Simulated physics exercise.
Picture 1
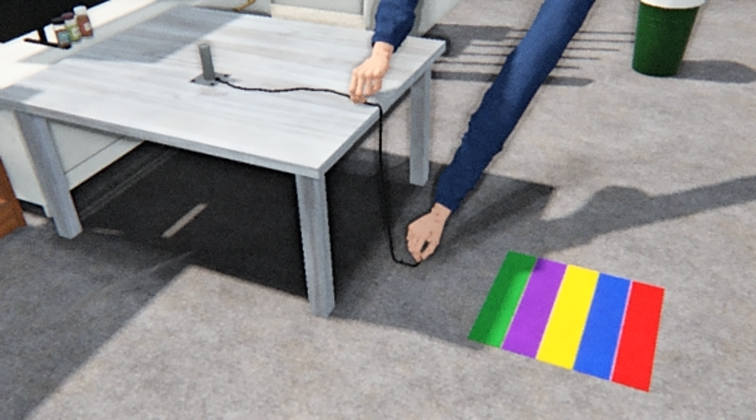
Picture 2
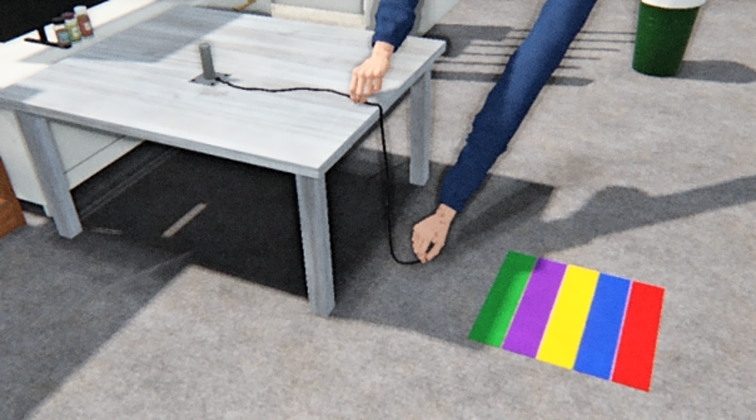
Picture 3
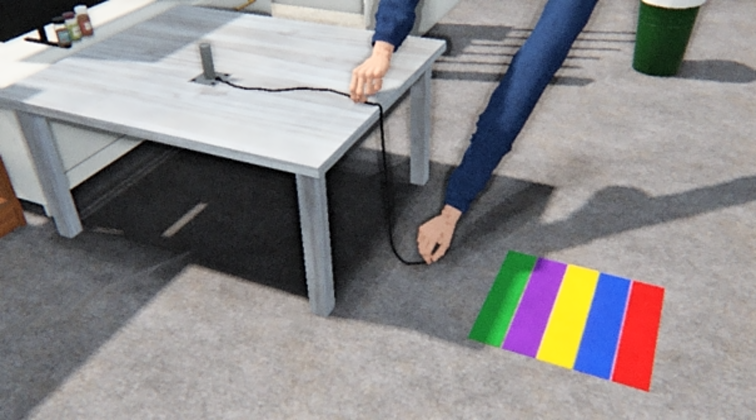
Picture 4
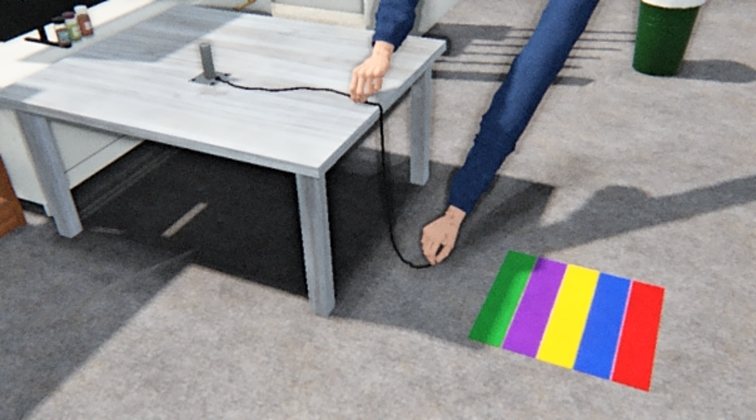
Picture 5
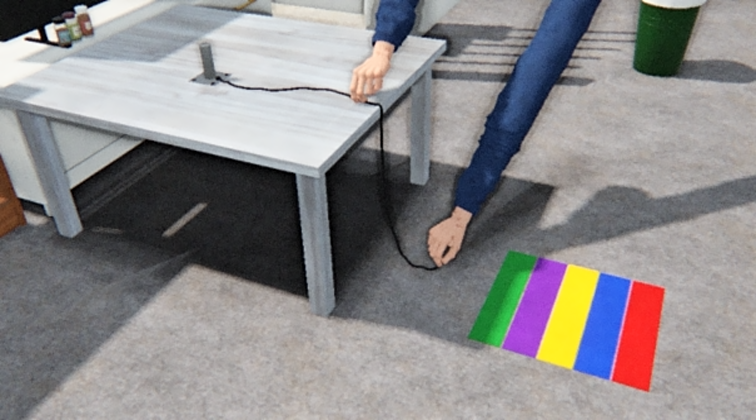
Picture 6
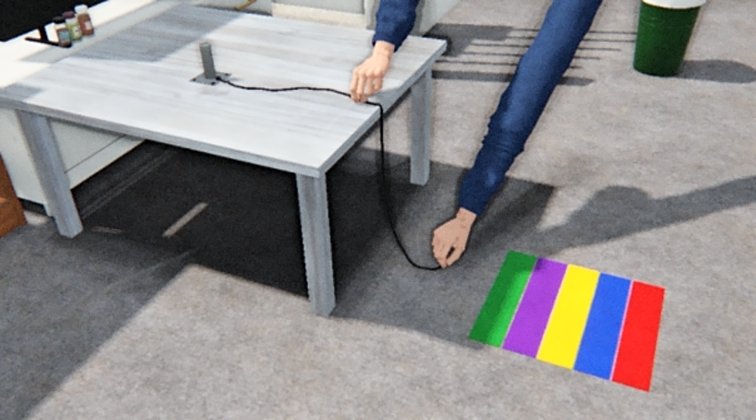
The clip opens on a dark cord running from a small post across a pale bench, pinched at the edge by one hand, while another hand holds its end near the floor beside five coloured strips. The lower hand slowly draws the end a short way right, toward the green strip, as the upper hand stays still.
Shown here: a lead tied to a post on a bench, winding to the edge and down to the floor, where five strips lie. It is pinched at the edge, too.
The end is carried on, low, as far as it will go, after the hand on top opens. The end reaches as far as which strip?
As far as the purple strip.
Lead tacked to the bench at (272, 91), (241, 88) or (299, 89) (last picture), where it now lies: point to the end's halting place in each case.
Approximately at (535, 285), at (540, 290) and at (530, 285), in that order.
A little later, end near (476, 271); short of the strips.
Next, end near (516, 282); over green.
When it is tight, end near (541, 288); over purple. The end stops over the purple strip.
